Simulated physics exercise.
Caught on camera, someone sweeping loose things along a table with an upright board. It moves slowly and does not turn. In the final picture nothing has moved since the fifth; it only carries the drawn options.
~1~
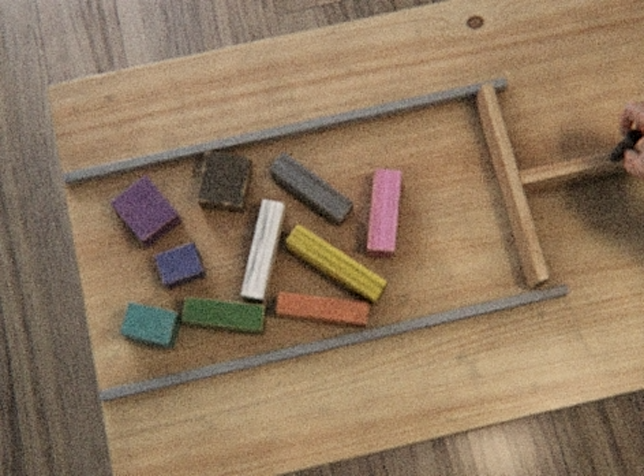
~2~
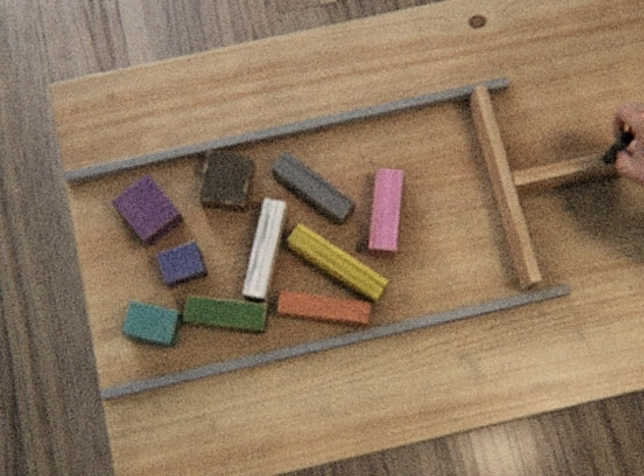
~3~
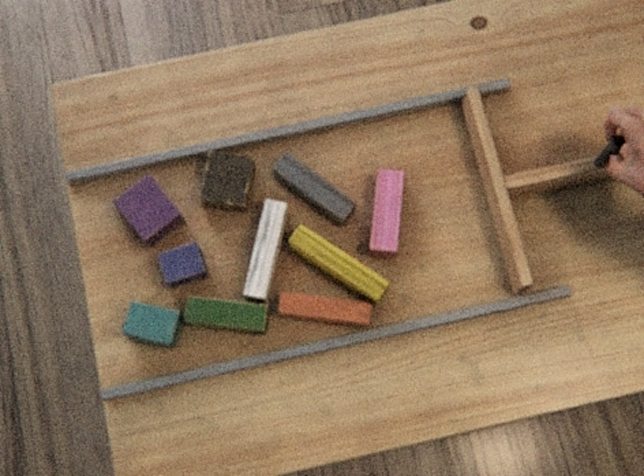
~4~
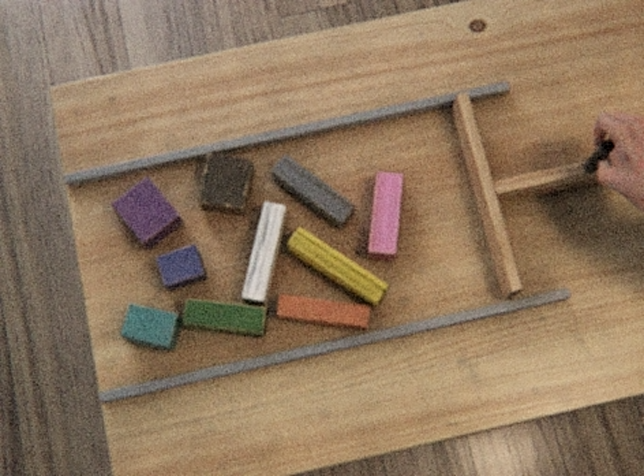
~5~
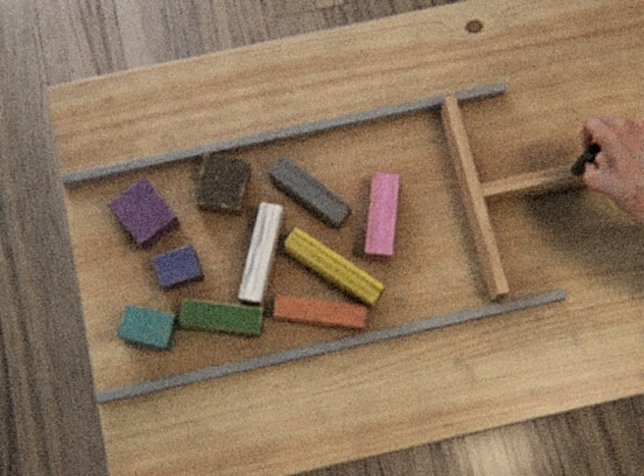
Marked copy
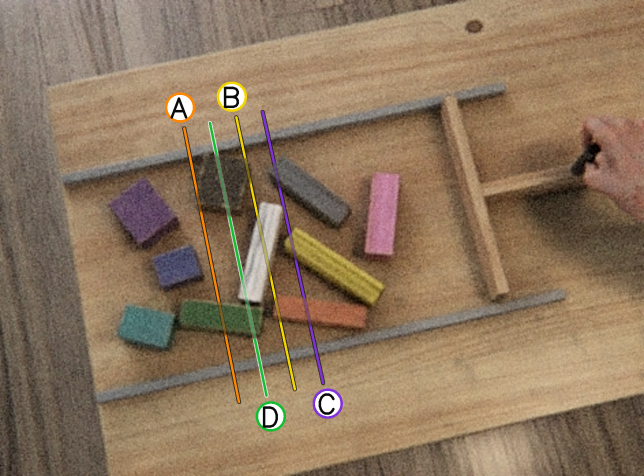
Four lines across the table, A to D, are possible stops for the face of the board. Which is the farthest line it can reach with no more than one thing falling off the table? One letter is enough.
At A, and not beyond.
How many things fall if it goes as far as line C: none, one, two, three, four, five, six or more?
By then, none.
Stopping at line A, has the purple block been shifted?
Yes.
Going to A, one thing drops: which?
The turquoise block.
On the copy, A at (211, 260); B at (265, 248); C at (292, 242); D at (237, 254).
On A. First, board (382, 212); grey stick (303, 192); pink stick (360, 222).
Then, board (286, 233); turquoise block (109, 334); blue block (145, 264).
Finally, board (211, 249); turquoise block over the edge; purple block (74, 215); one fallen.
By contrast, B is within the limit but short; C is within the limit but short; D is within the limit but short.
